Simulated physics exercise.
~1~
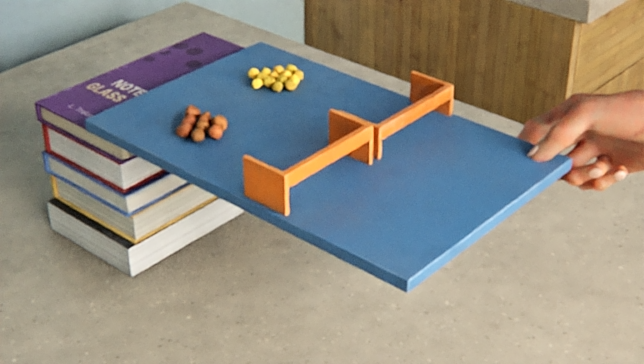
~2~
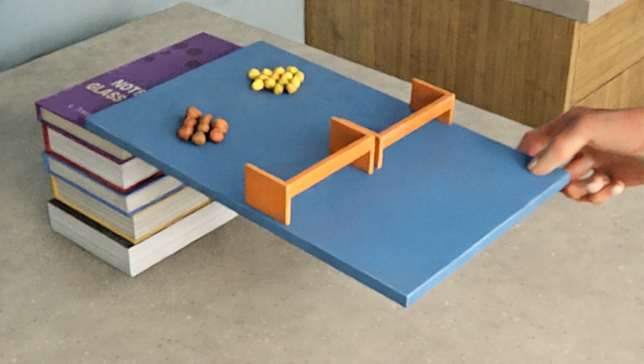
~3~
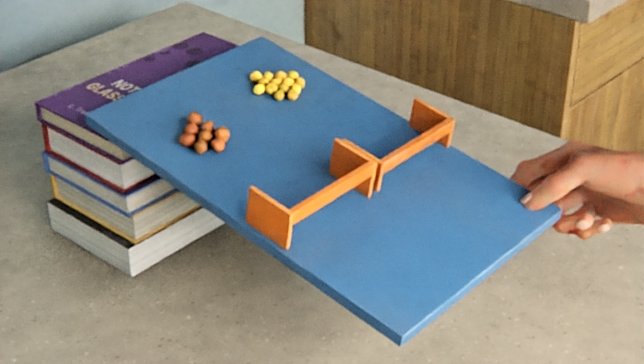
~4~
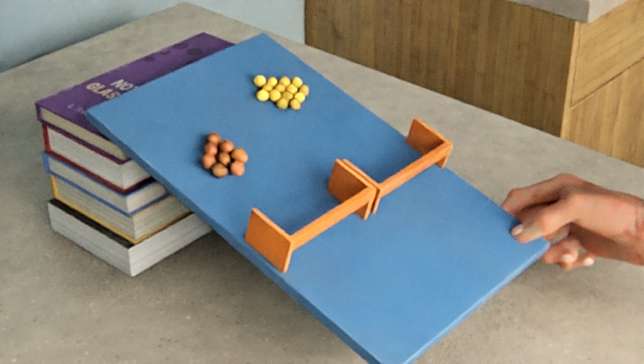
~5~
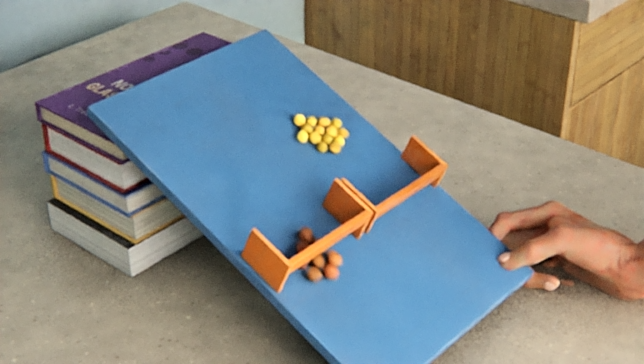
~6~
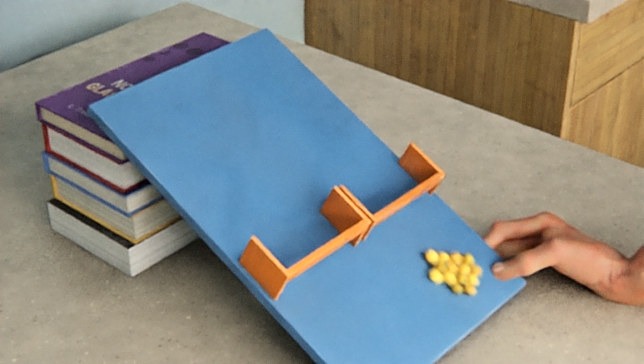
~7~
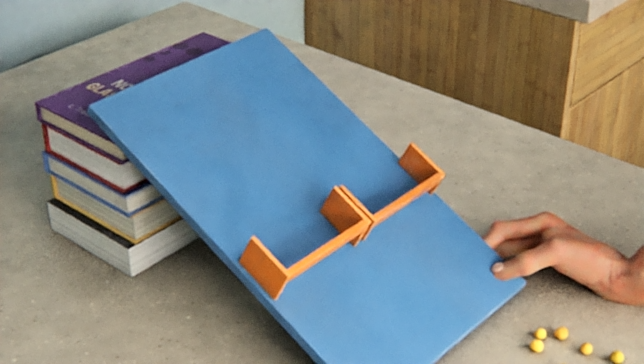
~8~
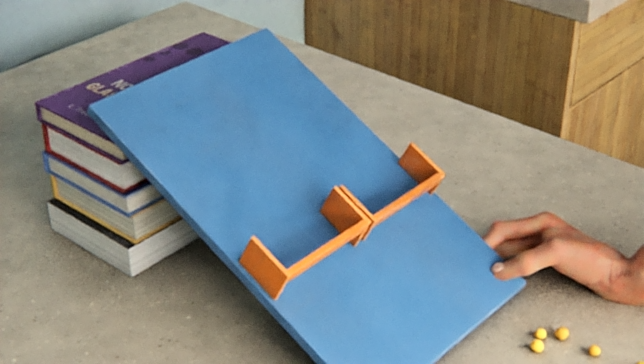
A blue board propped on stacked books was tilted steeper as a hand lowered its right end, and the brown balls, then the yellow ones, rolled down past the orange barriers, leaving the board empty and a few yellow balls on the counter.
